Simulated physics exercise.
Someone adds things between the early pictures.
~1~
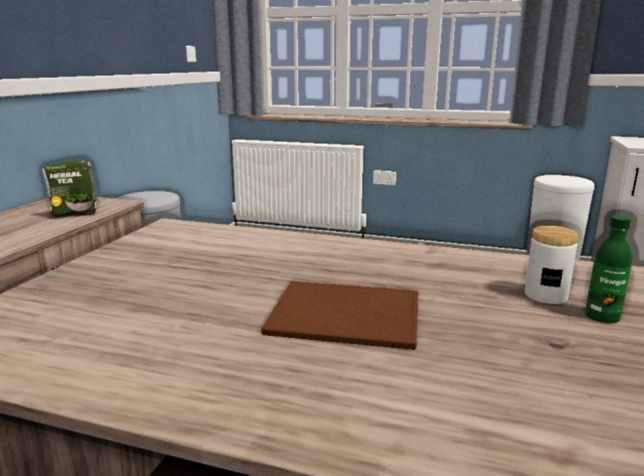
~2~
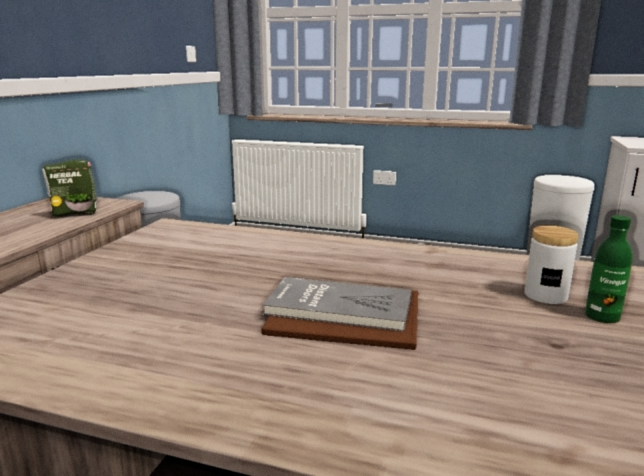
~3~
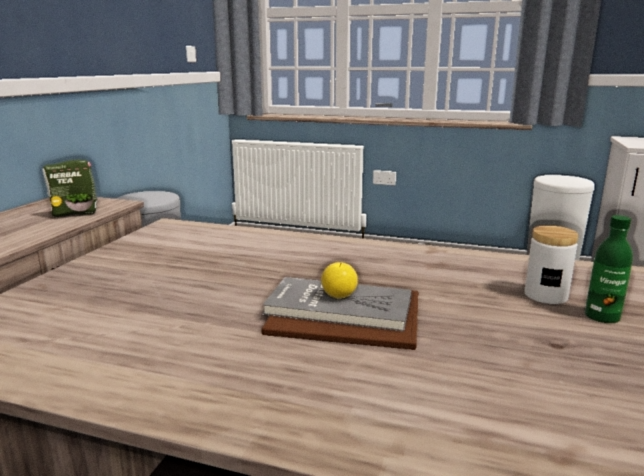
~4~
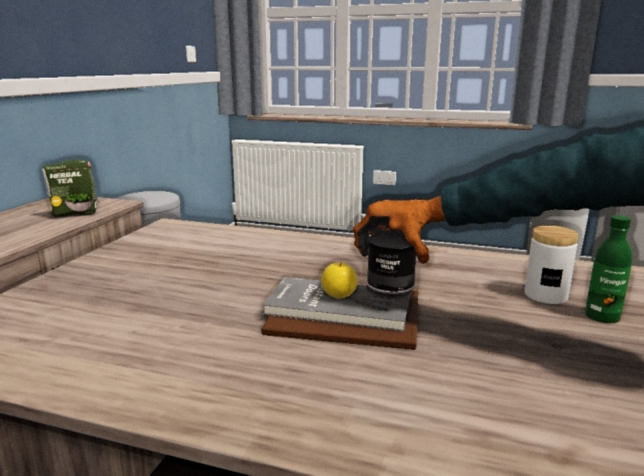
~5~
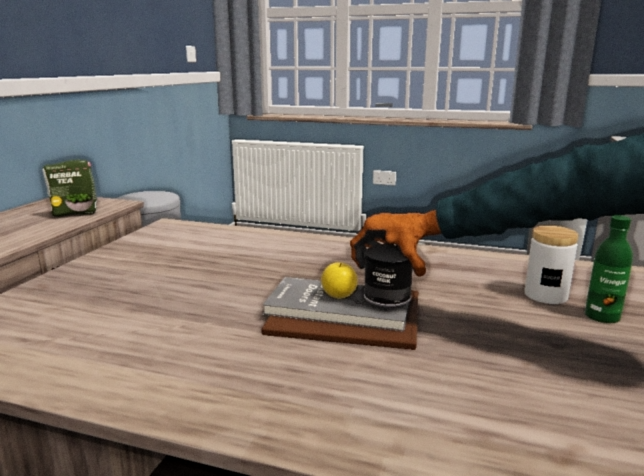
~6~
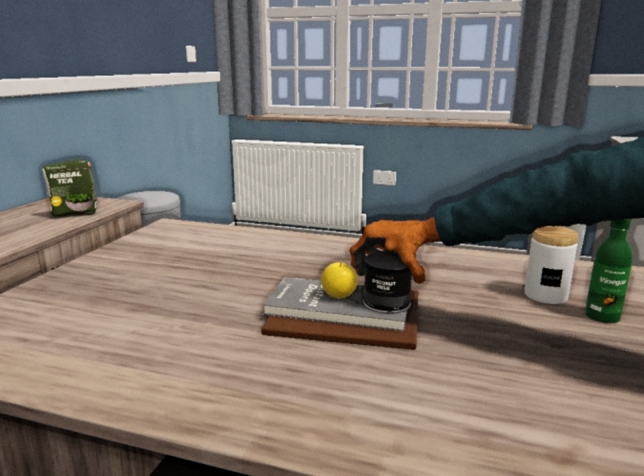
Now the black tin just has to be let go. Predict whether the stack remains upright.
My guess is the pile will be stable.
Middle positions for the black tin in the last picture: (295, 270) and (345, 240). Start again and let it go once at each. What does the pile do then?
First case - pile steady; second case - pile falls.
Then, 1.00 s later than the last frame, all is still.
Then, 2.10 s later than the last frame, black tin resting near (388, 282).
When it is over, all 6 as before. End places, in pixels of the last picture, black tin near (388, 283). The pile holds.
